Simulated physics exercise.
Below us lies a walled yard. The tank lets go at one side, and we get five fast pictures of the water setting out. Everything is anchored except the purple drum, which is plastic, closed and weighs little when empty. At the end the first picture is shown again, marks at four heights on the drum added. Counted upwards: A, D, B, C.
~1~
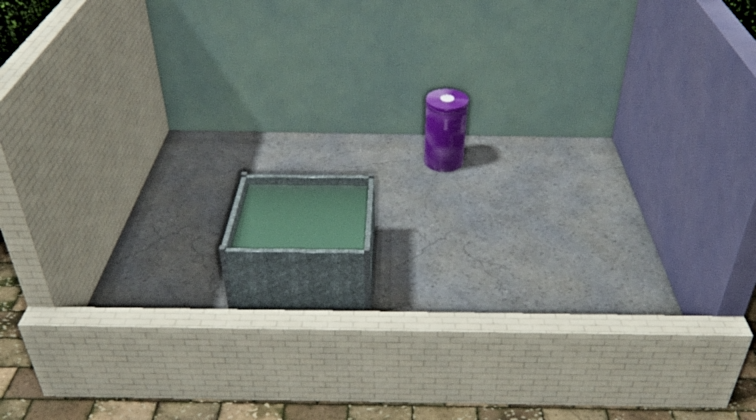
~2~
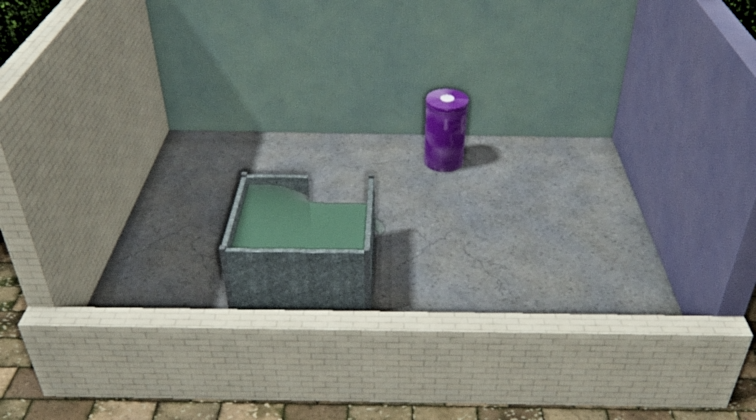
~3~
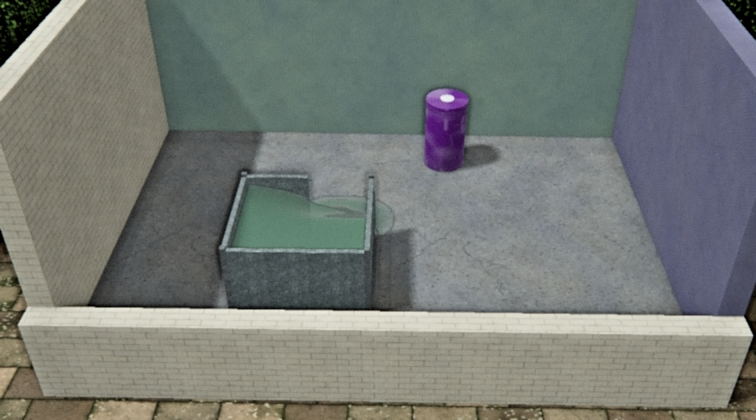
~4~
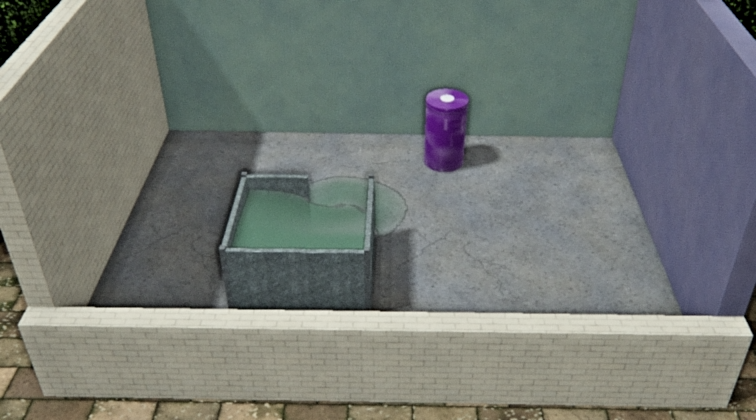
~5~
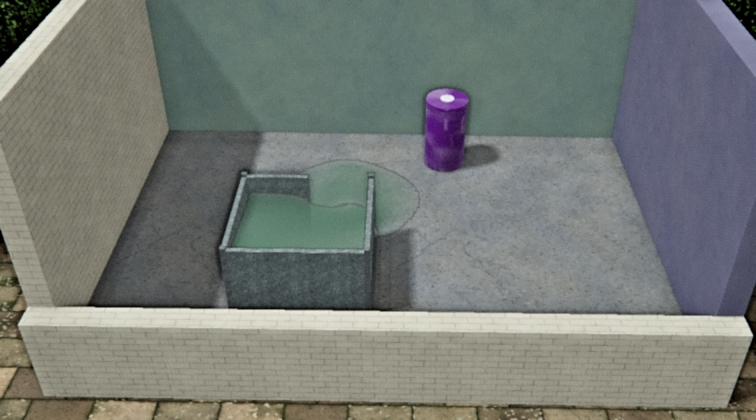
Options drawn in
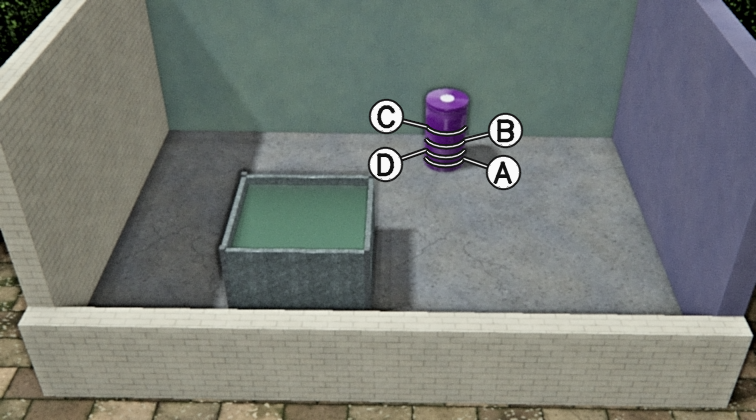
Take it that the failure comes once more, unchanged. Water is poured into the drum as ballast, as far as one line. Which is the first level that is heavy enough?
The answer is mark D.
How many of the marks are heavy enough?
Three of them.
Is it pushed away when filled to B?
No, not at all.
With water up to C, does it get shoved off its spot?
No.
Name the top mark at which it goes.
A.
In white, A at (445, 165); B at (446, 146); C at (446, 134); D at (445, 157); from the bottom up A, D, B, C.
With A, it is pushed about 4 times its own width away.
With B, it does not move.
With C, it does not move.
With D, it shifts by a finger or two and stays.
